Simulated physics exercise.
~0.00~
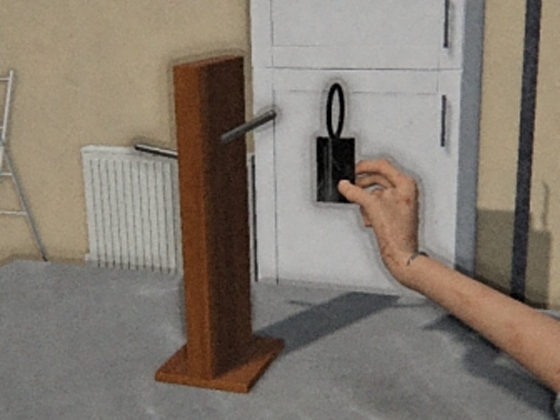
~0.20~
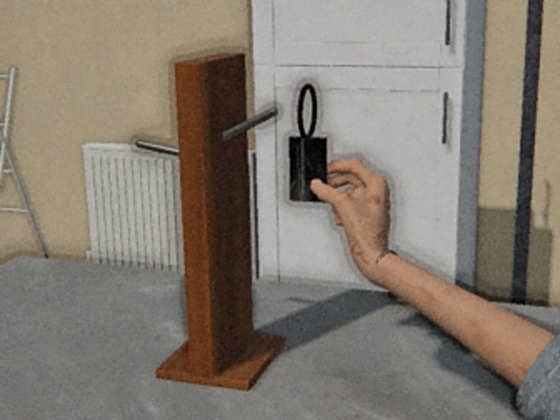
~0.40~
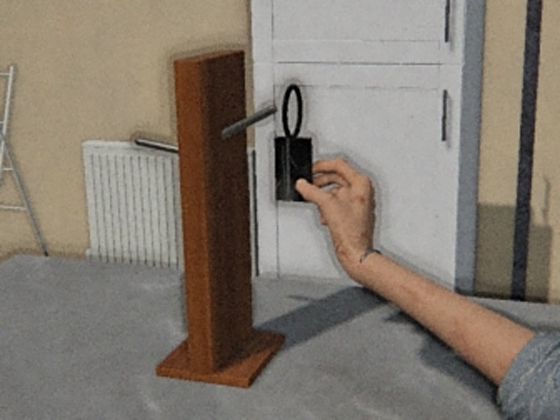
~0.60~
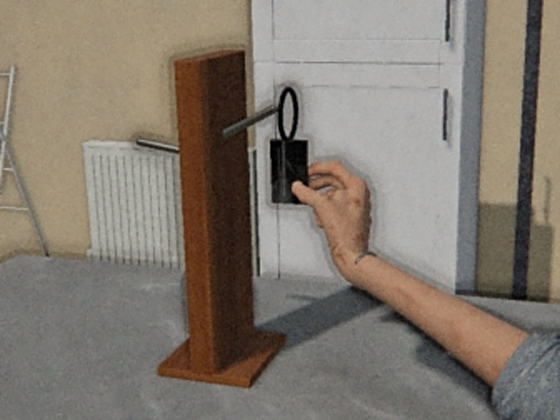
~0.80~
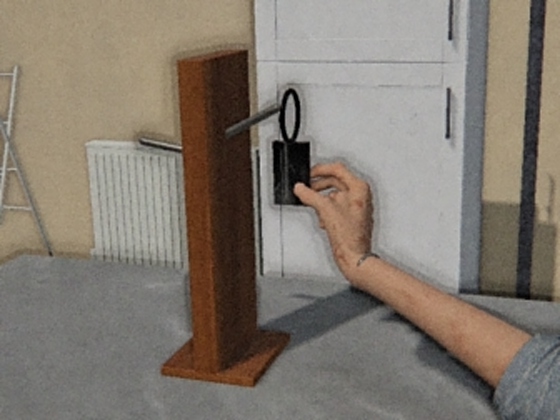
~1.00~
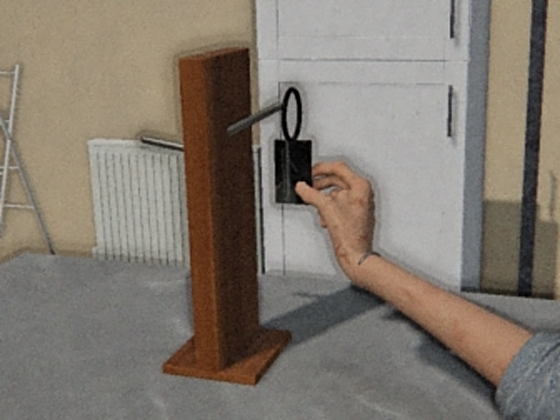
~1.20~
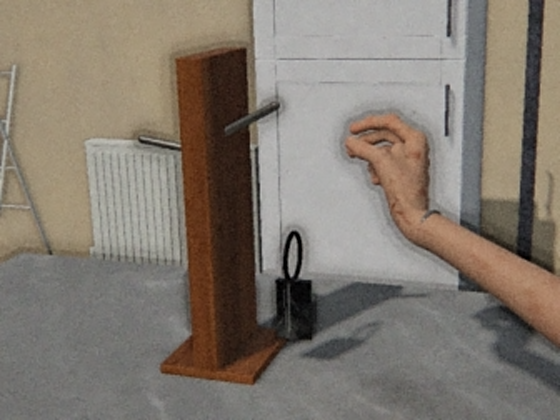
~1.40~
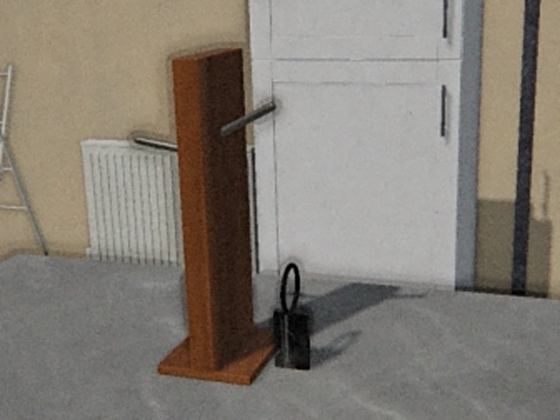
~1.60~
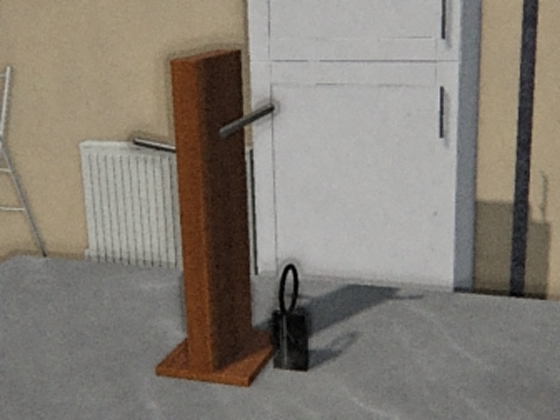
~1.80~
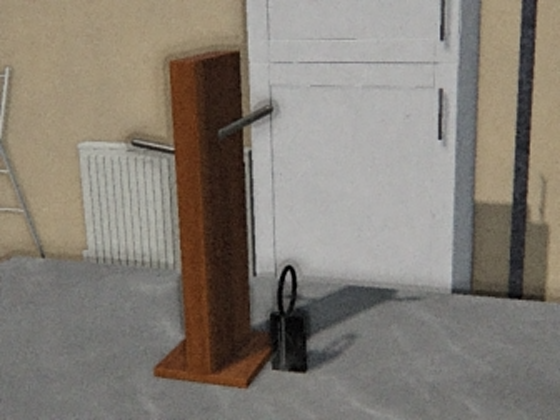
The footage shows a hand moving a black tag with a loop leftward to the peg of a brown wooden stand and holding it there. The hand lets go and draws back, and the tag drops, ending upright on the grey surface beside the stand's base.
